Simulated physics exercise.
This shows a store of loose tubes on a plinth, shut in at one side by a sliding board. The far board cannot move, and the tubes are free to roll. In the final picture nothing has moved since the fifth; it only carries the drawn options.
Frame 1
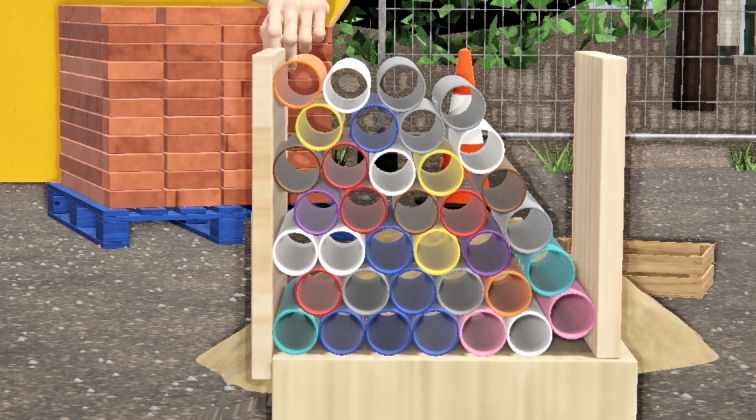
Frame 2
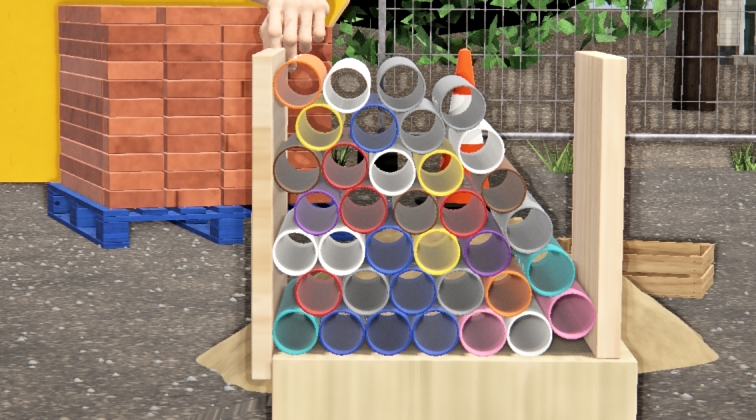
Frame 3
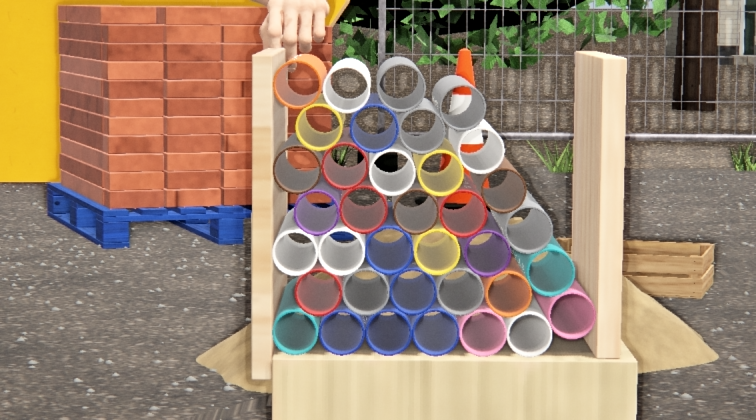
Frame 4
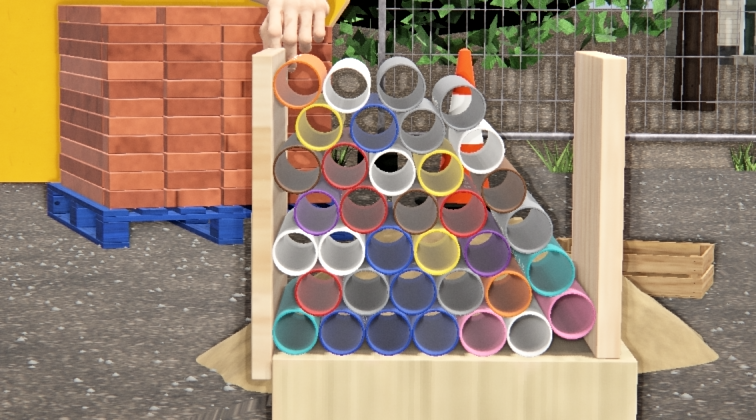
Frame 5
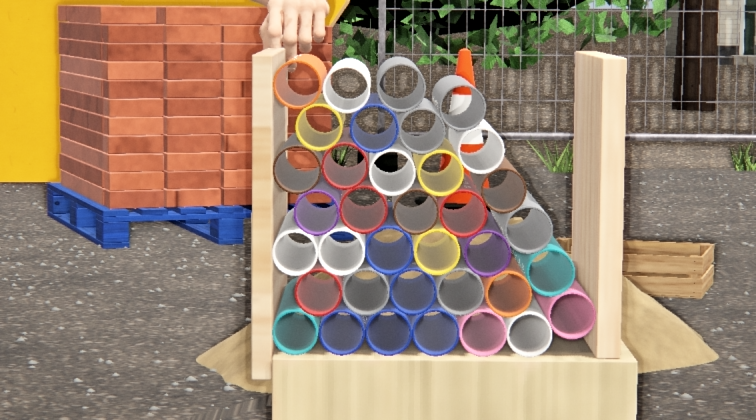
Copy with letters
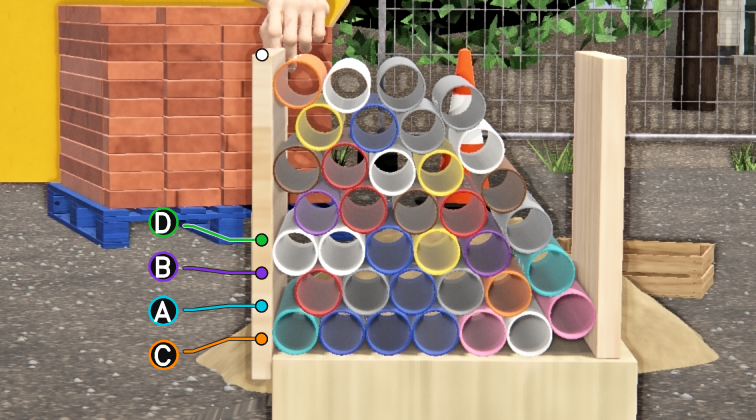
On a construction site, a stack of colourful, open-ended tubes sits on a pale plinth between two upright boards, with bricks on a blue pallet behind to the left. A hand stays at the top of the left board from start to finish, and neither the board nor the tubes visibly move.
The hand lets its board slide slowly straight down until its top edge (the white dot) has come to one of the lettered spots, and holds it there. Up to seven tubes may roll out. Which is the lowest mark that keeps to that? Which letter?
No lower than B.
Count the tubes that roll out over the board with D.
It comes to four.
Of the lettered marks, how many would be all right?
Two of them.
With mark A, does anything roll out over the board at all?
Yes.
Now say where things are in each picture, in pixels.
A white tube (529, 335); a pink tube (572, 315); a turquoise tube (550, 272), in the first picture.
A turquoise tube (550, 272); a brown tube (416, 212), in the second picture.
A white tube (393, 173); a white tube (481, 151), in the third picture.
A grey tube (402, 88); side board (271, 201), in the fourth picture.
A turquoise tube (295, 333); a white tube (529, 335); a pink tube (572, 315), in the fifth picture.
On the marked copy, A at (262, 306); B at (262, 273); C at (261, 339); D at (262, 240); the white dot at (262, 55).
Following B. Soon after the start, top of the board (273, 148).
Later, top of the board (273, 250).
In the end, top of the board (273, 272), about four out over the board.
As for the rest, A more than seven out over the board; C more than seven out over the board; D about four out over the board.
